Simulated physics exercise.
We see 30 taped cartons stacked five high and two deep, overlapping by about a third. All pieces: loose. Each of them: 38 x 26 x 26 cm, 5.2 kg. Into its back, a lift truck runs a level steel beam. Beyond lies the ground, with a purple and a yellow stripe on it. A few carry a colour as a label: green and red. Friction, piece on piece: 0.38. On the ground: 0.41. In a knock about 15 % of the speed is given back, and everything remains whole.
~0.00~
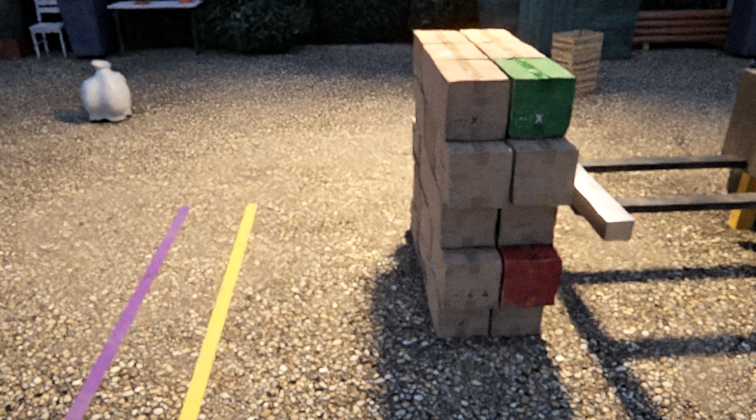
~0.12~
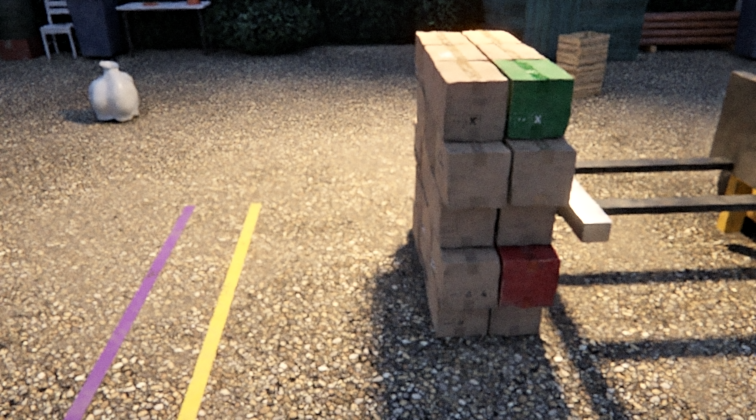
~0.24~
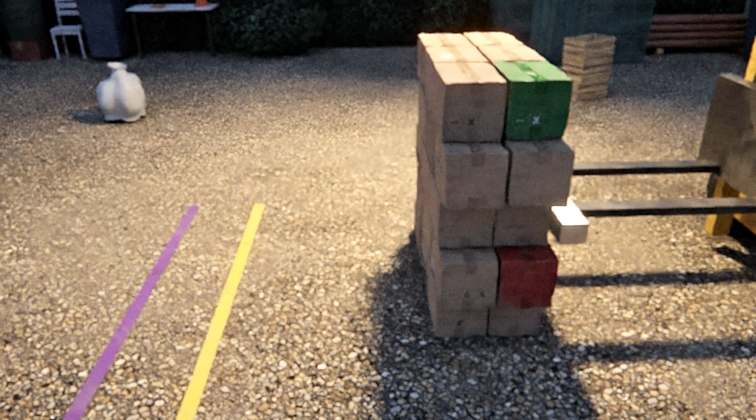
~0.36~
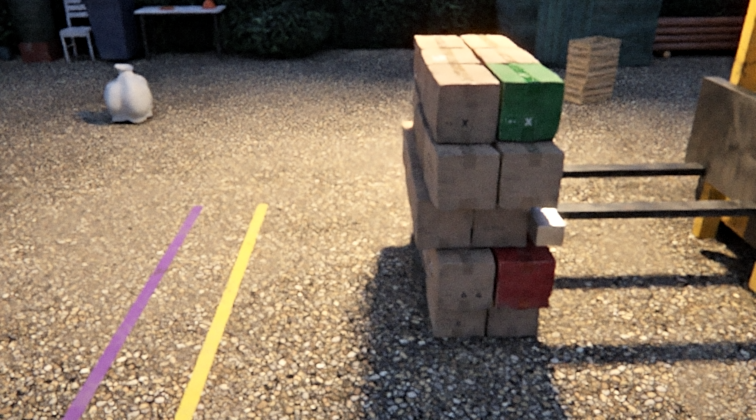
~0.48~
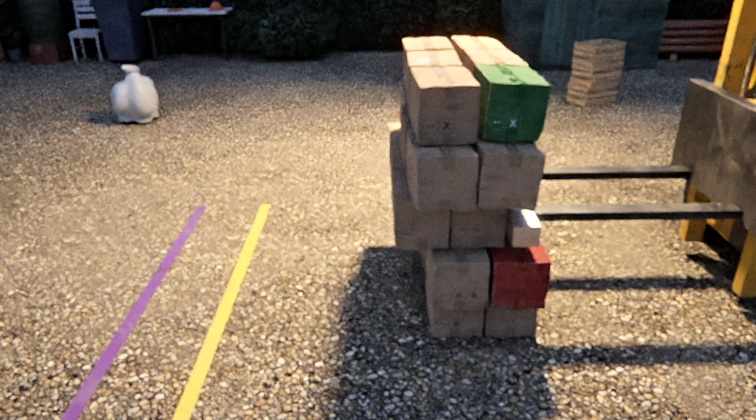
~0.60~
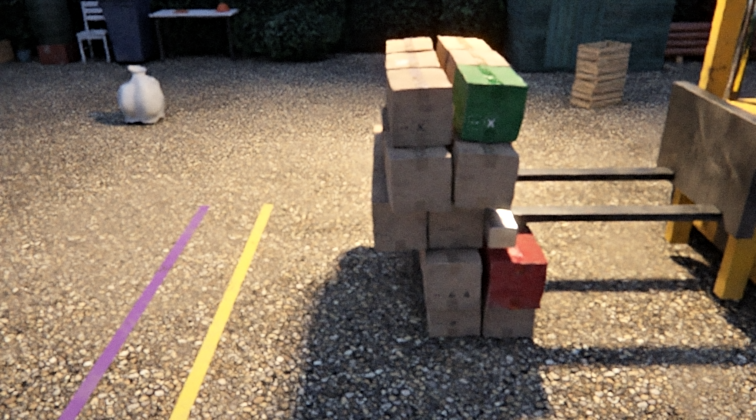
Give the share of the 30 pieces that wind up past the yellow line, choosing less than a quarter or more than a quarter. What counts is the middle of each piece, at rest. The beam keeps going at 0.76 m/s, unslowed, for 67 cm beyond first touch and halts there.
I would say under a quarter of them.
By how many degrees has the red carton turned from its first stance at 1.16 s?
Tilt from start: Approx. 0 degrees.
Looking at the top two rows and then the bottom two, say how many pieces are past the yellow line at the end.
I count 4 from the top and 0 from the bottom.
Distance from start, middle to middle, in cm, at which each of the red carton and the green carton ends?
Net shift, middle to middle: Red 0 cm, green 90 cm.
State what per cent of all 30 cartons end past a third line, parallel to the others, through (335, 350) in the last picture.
Estimate: About 50 percent.
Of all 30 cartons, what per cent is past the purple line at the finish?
I'd put it at around 5 per cent of them.
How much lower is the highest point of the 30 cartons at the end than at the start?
By about 50 cm, start to end.
By 0.72 s, none of the 30 cartons past the yellow line, 25 disturbed; green carton tilted 6°; red carton moved 21 mm.
By 0.92 s, none of the 30 cartons past the yellow line, 25 disturbed; green carton tilted 16°; red carton moved 21 mm.
By 1.16 s, none of the 30 cartons past the yellow line, 25 disturbed; green carton tilted 44°, 31 cm lower; red carton moved 21 mm.
By 1.66 s, 4 of the 30 cartons past the yellow line; green carton tilted 41°, 38 cm lower; red carton moved 21 mm.
When it is over (2.6 s), 4 of the 30 cartons past the yellow line; green carton tilted 45°, 66 cm lower; red carton unmoved. That is 13 per cent. In pixels of the last frame, middles, green carton near (374, 242), red carton near (509, 266).
